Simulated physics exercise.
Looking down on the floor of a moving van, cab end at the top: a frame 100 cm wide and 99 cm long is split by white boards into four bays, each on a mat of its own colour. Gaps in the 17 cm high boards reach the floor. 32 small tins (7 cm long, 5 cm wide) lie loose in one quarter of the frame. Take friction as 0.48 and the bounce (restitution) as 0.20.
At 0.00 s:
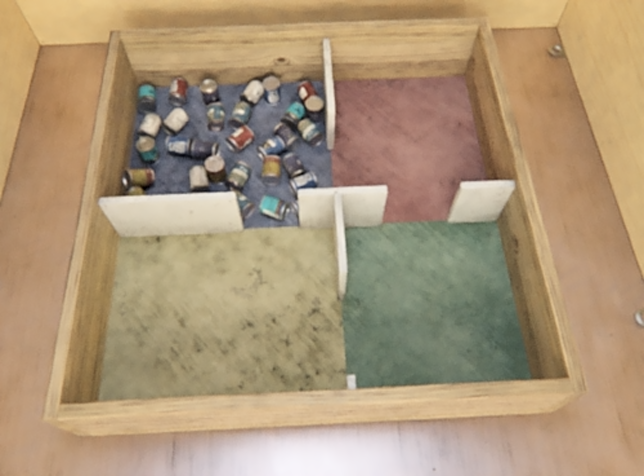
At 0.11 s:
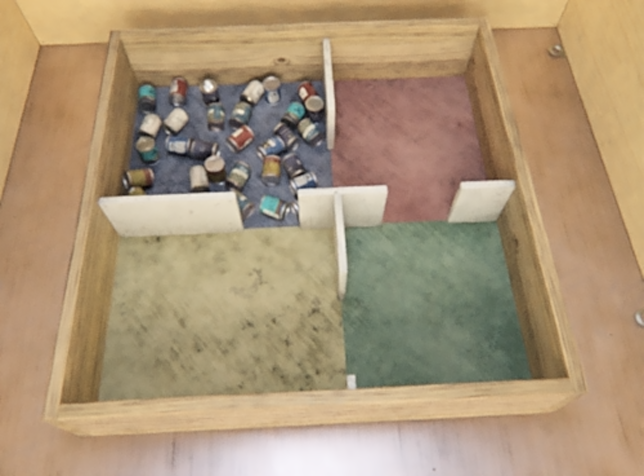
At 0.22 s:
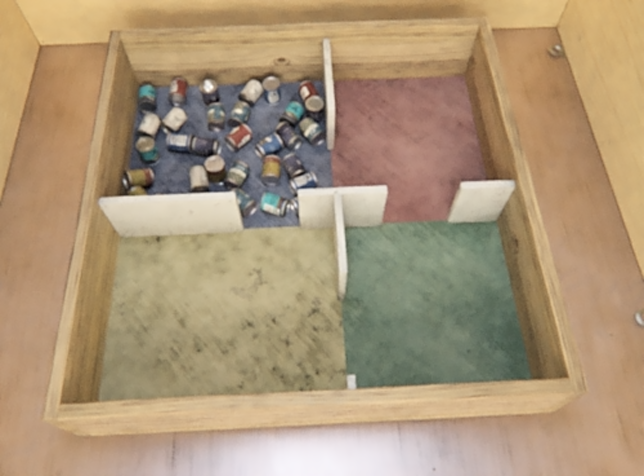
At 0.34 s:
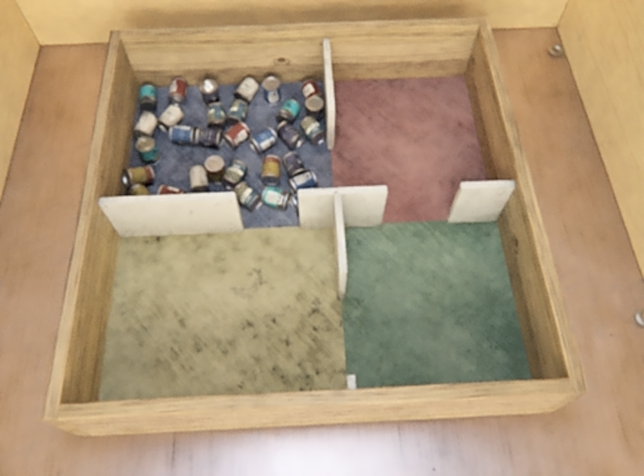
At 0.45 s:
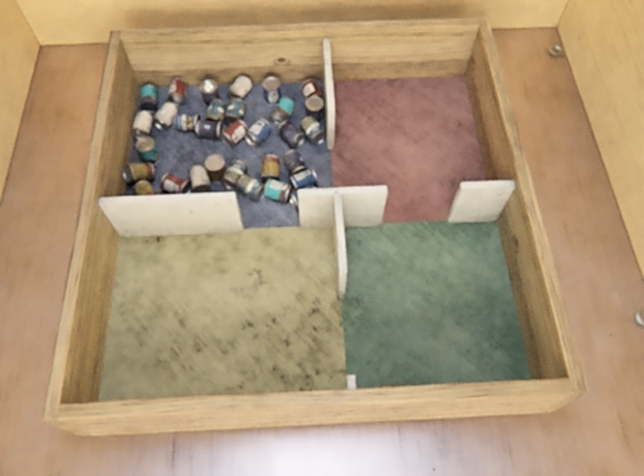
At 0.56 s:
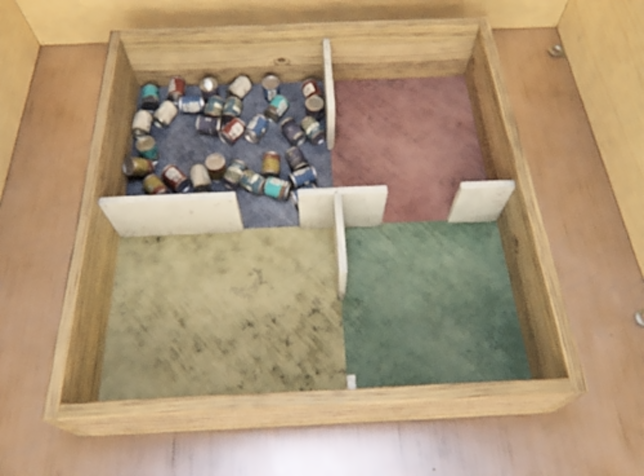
Small tins shift and roll about on the blue mat inside a divided wooden frame.
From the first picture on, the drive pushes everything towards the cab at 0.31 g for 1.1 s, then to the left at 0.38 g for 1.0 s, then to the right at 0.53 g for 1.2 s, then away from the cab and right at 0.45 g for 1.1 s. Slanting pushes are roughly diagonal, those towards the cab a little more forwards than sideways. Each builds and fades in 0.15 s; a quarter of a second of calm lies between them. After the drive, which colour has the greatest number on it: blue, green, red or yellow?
The blue bay ends with the most.
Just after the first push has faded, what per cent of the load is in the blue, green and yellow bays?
Blue 100, green 0, yellow 0 per cent.
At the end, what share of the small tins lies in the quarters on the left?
Some 80 per cent.
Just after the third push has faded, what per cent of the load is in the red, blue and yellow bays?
Red 20, blue 80, yellow 0 per cent.
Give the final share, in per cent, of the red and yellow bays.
Red 20, yellow 10 per cent.
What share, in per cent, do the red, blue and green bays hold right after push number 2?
Red 0, blue 100, green 0 per cent.
After push 1 (1.34 s), 32 in the blue bay.
After push 2 (2.59 s), 32 in the blue bay.
After push 3 (4.04 s), 5 in the red bay, 26 in the blue bay and 1 in the yellow bay.
After push 4 (5.39 s), 5 in the red bay, 24 in the blue bay, 1 in the green bay and 2 in the yellow bay.
Outcome (at 6.74 s), 5 in the red bay, 24 in the blue bay, 1 in the green bay and 2 in the yellow bay.
